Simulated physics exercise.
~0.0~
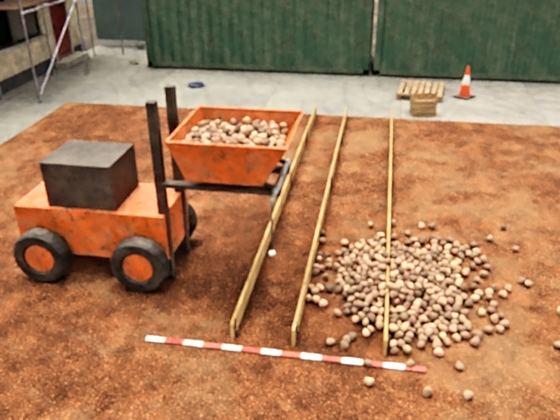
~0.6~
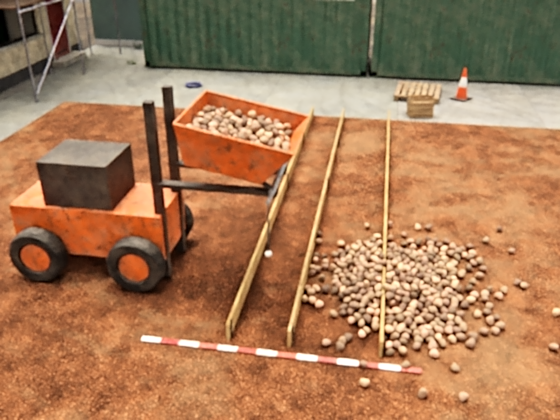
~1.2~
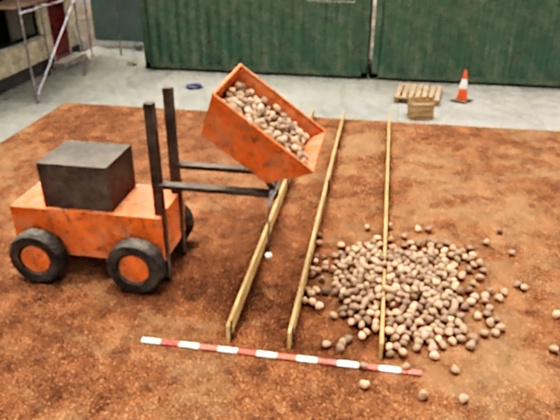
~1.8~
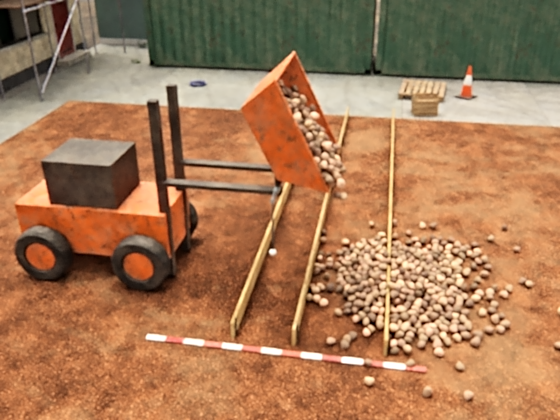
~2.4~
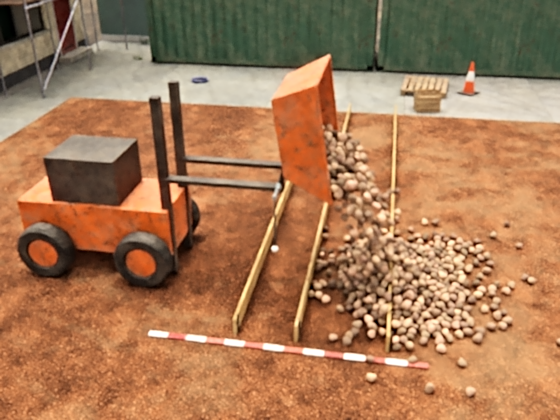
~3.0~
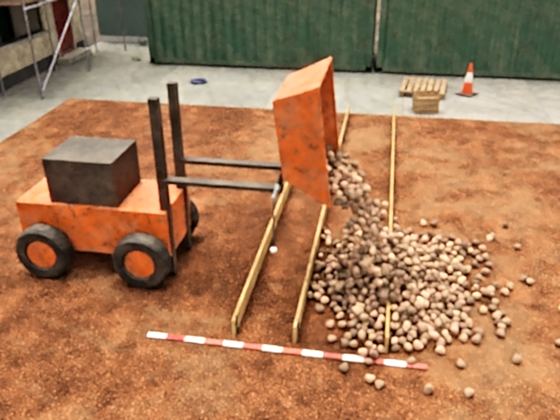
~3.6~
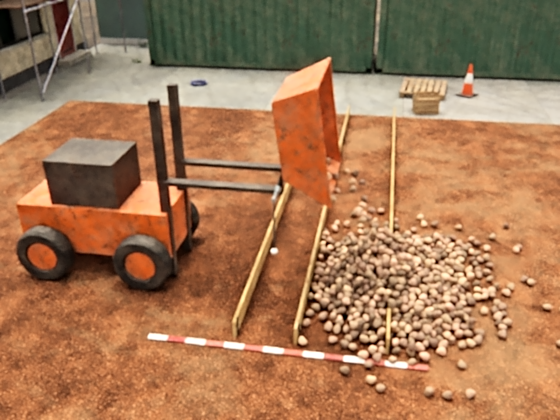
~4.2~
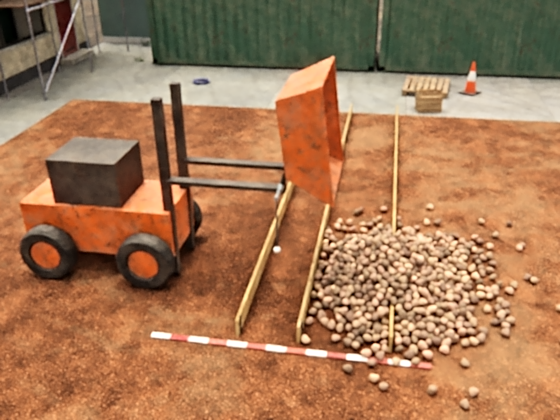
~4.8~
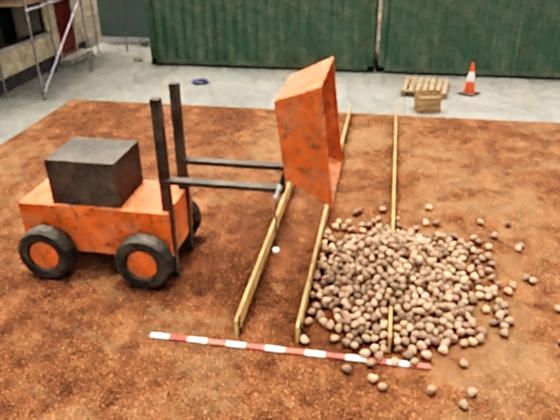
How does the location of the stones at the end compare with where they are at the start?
At the start, the stones are split between the raised skip and a loose pile on the floor at the right. At the end, they all lie on the floor in one larger heap around the right-hand board.
